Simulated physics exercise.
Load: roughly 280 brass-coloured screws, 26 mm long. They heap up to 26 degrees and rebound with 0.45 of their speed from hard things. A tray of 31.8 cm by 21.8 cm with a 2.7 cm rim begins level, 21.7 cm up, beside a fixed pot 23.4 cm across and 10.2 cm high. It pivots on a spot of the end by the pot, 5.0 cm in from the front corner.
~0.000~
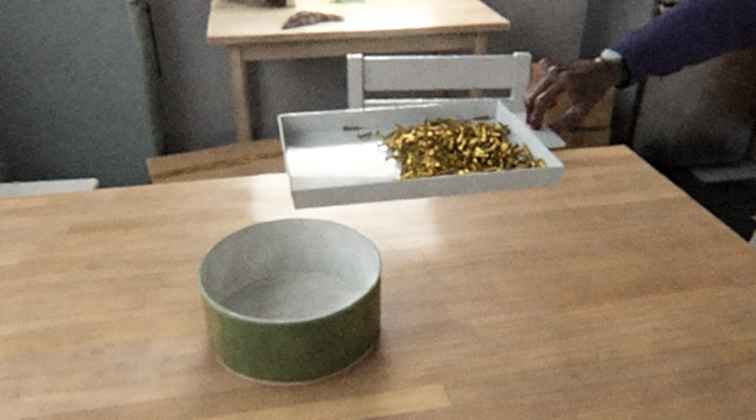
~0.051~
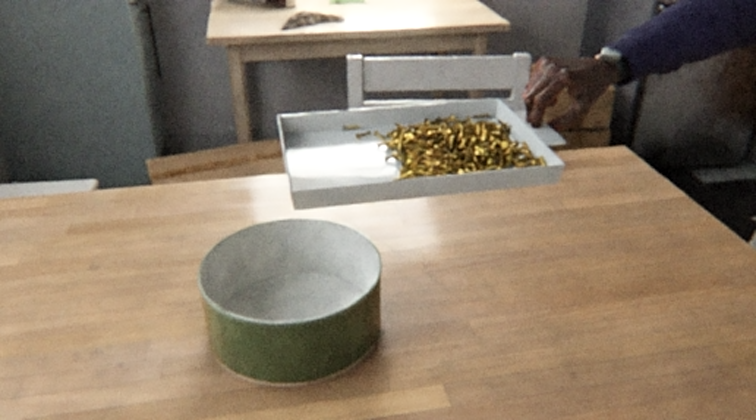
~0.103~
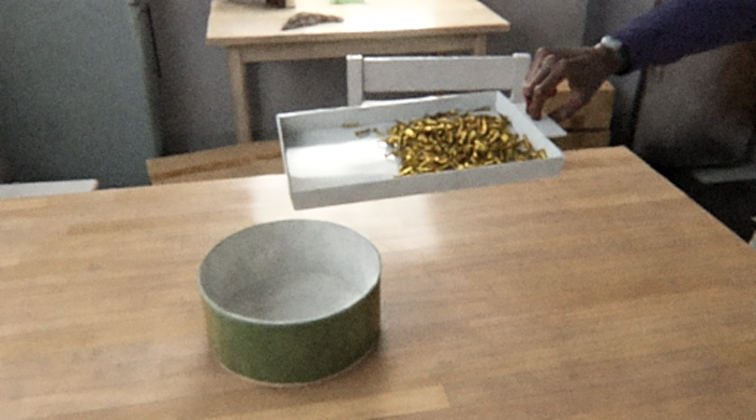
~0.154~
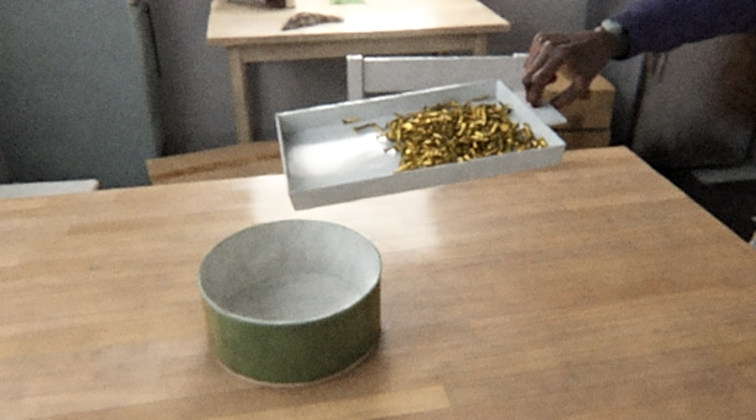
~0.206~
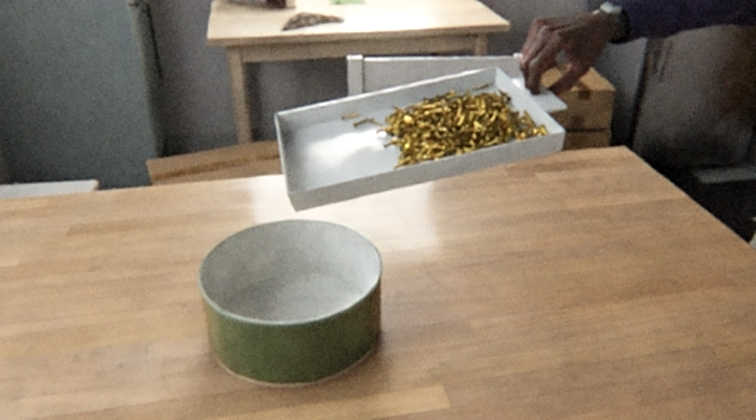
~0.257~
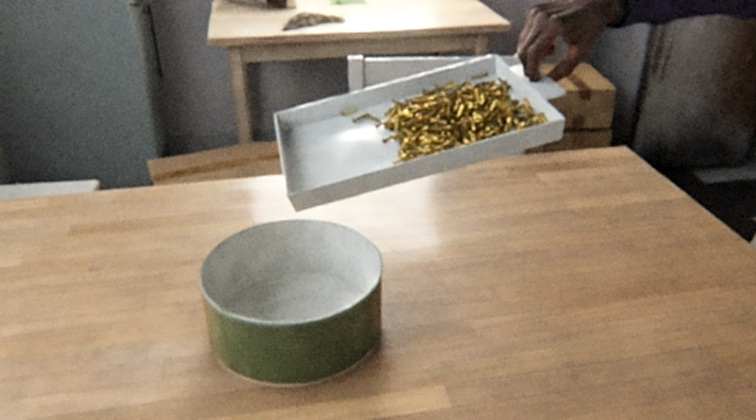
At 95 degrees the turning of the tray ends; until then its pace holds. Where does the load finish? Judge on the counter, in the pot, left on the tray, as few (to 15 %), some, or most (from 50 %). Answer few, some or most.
On the counter: Few; in the pot: Most; left on the tray: Few.
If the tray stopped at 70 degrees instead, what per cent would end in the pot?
In that case some 40 per cent.
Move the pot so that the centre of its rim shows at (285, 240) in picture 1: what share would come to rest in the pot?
Some 70 per cent.
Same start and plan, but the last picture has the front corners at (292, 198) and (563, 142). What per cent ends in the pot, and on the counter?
Pot 75, counter 20.
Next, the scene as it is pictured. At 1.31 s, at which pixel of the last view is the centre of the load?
Around (269, 177).
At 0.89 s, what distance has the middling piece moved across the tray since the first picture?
Some 19 cm.
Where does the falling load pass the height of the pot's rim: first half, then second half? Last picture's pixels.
First near (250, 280), later near (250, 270).
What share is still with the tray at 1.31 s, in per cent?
Roughly 65 per cent.
After 0.89 s, tilt 51 degrees; the tray holds 100 %, the pot 0 %.
After 1.31 s, tilt 77 degrees; the tray holds 65 %, the pot 25 %.
Then, at 1.81 s, tilt 95 degrees; the tray holds 15 %, the pot 70 %.
By 3.0 s all is still; counter 10 %, pot 85 %, tray 5 %.
